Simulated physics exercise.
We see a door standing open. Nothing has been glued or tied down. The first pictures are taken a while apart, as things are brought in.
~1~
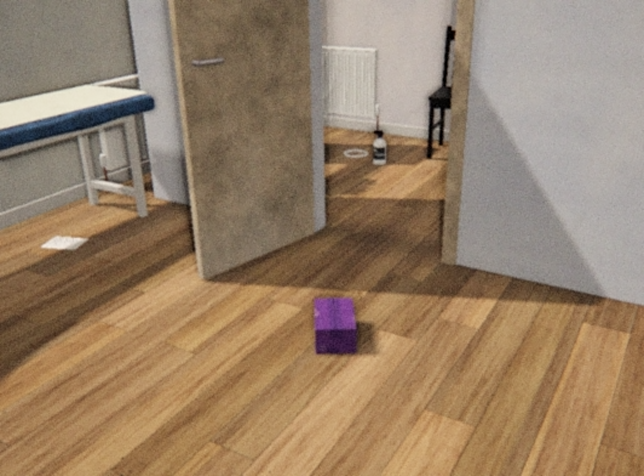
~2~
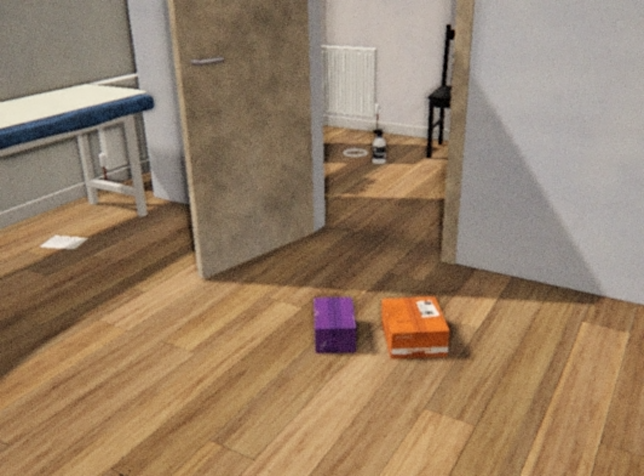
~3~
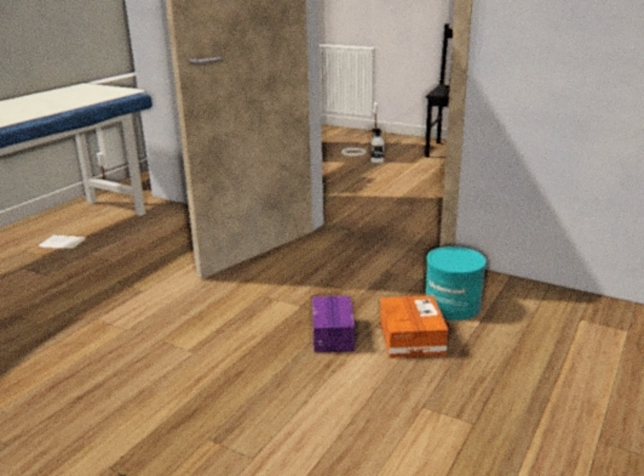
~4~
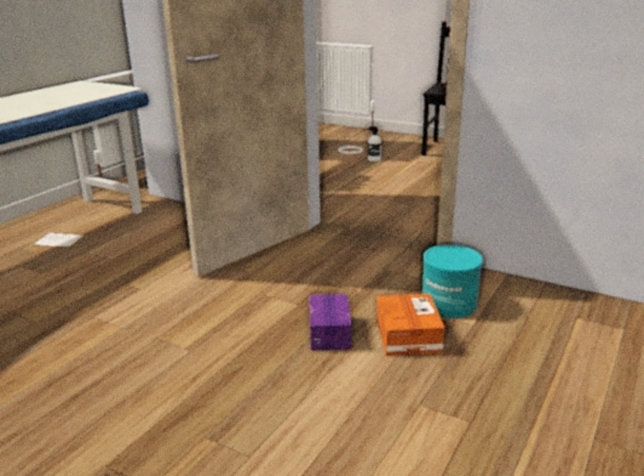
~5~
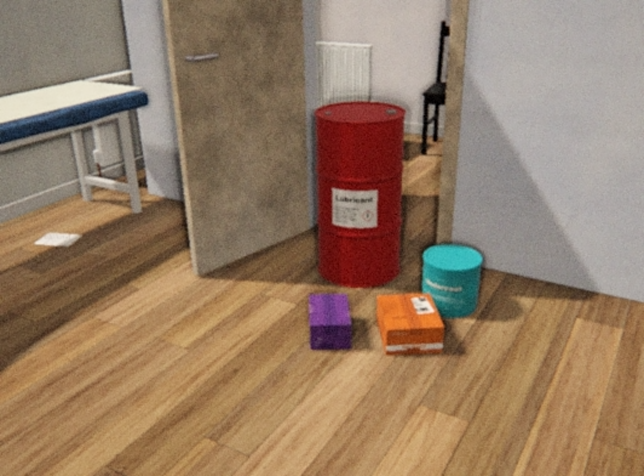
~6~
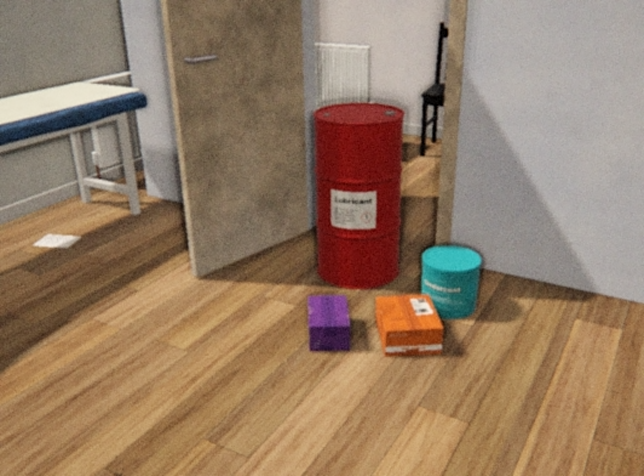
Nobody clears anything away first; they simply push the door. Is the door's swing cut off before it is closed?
Yes, the way is obstructed.
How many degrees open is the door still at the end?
It stays open at around 55°.
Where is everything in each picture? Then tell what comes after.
Door wide open and still; purple parcel (335, 325), in the first frame.
Door wide open and still; purple parcel (334, 324), in the second frame.
Door wide open and still; orange parcel (412, 326); turquoise pail (454, 283), in the third frame.
Door wide open and still; purple parcel (330, 321); orange parcel (409, 324), in the fourth frame.
Door wide open and still; turquoise pail (451, 281); purple parcel (329, 321), in the fifth frame.
Door wide open and still; red drum (359, 195); orange parcel (408, 325), in the sixth frame.
Then, 0.50 s after the last picture, door at 94°.
Then, 0.80 s after the last picture, door at 81°.
Then, 1.00 s after the last picture, door at 72°.
Then, 1.30 s after the last picture, door at 58°.
At rest, door at 54°; all 4 in place. Seen from the same camera at the end, red drum near (359, 195).
